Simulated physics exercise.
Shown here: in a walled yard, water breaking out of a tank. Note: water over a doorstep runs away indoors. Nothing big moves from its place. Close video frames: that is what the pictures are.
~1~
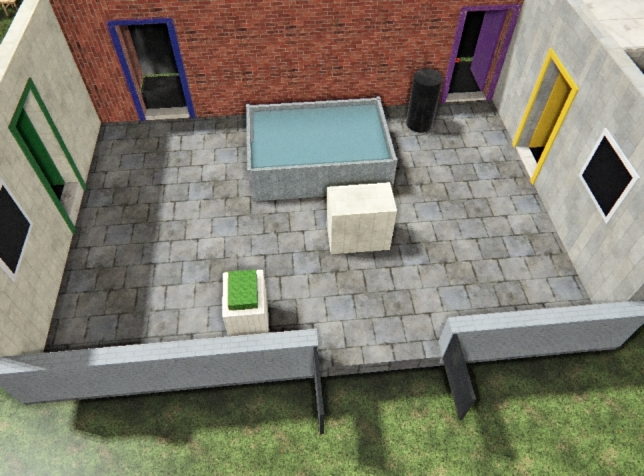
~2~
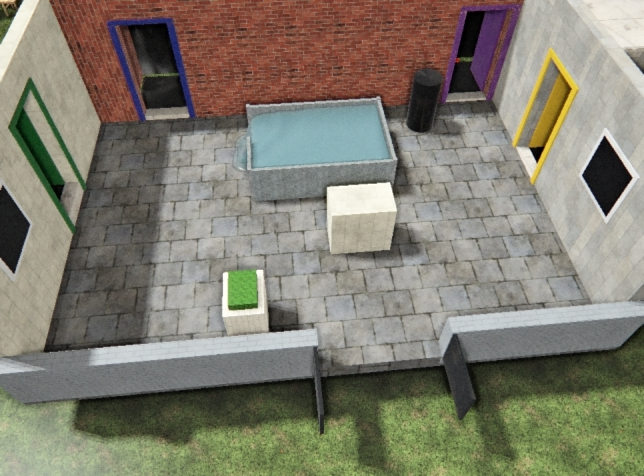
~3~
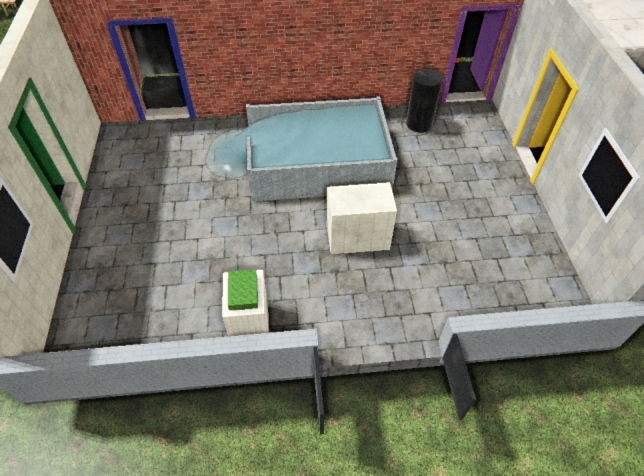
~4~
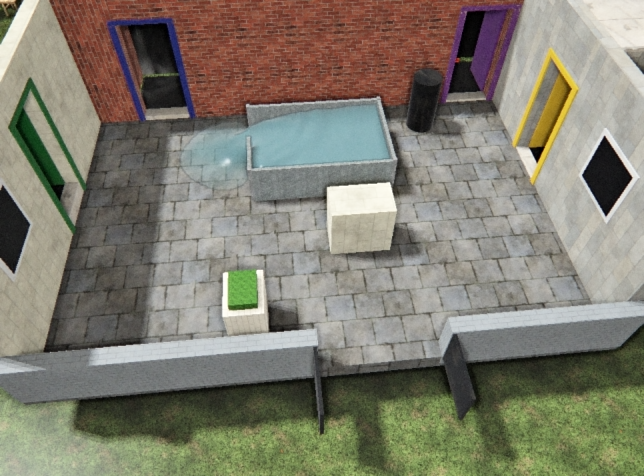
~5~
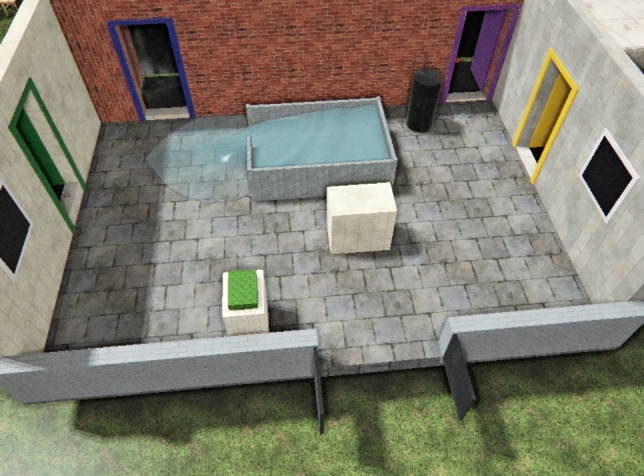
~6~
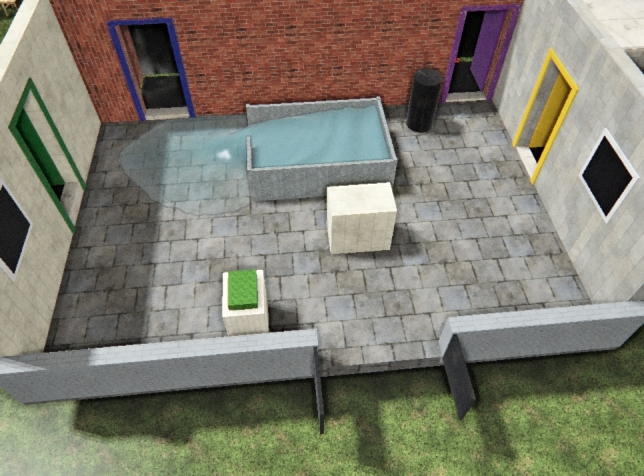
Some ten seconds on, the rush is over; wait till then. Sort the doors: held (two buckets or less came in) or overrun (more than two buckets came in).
Sorted: Yellow door held, blue door overrun, green door held, purple door held.
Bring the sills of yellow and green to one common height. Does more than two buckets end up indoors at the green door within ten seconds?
Note: Green door ends up above the limit.
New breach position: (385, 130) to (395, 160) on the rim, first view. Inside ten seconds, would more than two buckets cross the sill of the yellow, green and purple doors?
Against the threshold, yellow door beats it, green door misses it, purple door beats it.
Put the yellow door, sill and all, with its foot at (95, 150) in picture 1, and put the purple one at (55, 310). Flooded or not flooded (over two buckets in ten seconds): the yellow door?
The yellow door is swamped.
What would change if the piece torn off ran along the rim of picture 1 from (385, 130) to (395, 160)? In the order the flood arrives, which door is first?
You want the door marked yellow.
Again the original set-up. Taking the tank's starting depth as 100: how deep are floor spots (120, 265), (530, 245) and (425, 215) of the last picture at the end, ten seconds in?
Going in order, roughly 18, 4 and 4 %.
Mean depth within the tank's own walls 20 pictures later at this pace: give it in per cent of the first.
Near 48 in a hundred.
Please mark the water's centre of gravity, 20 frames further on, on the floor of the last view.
Somewhere near (224, 178).
A moment on, water covers 20 % of the floor; the yellow door not reached, the blue door under two buckets in, the green door wet at the sill, nothing in, the purple door not reached.
Next, water covers 25 % of the floor; the yellow door not reached, the blue door over two buckets in, the green door wet at the sill, nothing in, the purple door not reached.
Then, water covers 30 % of the floor; the yellow door not reached, the blue door over two buckets in, the green door wet at the sill, nothing in, the purple door not reached.
Later, water covers 50 % of the floor; the yellow door not reached, the blue door far over two buckets in, the green door wet at the sill, nothing in, the purple door not reached.
In the end, water covers 80 % of the floor; the yellow door not reached, the blue door far over two buckets in, the green door wet at the sill, nothing in, the purple door not reached.
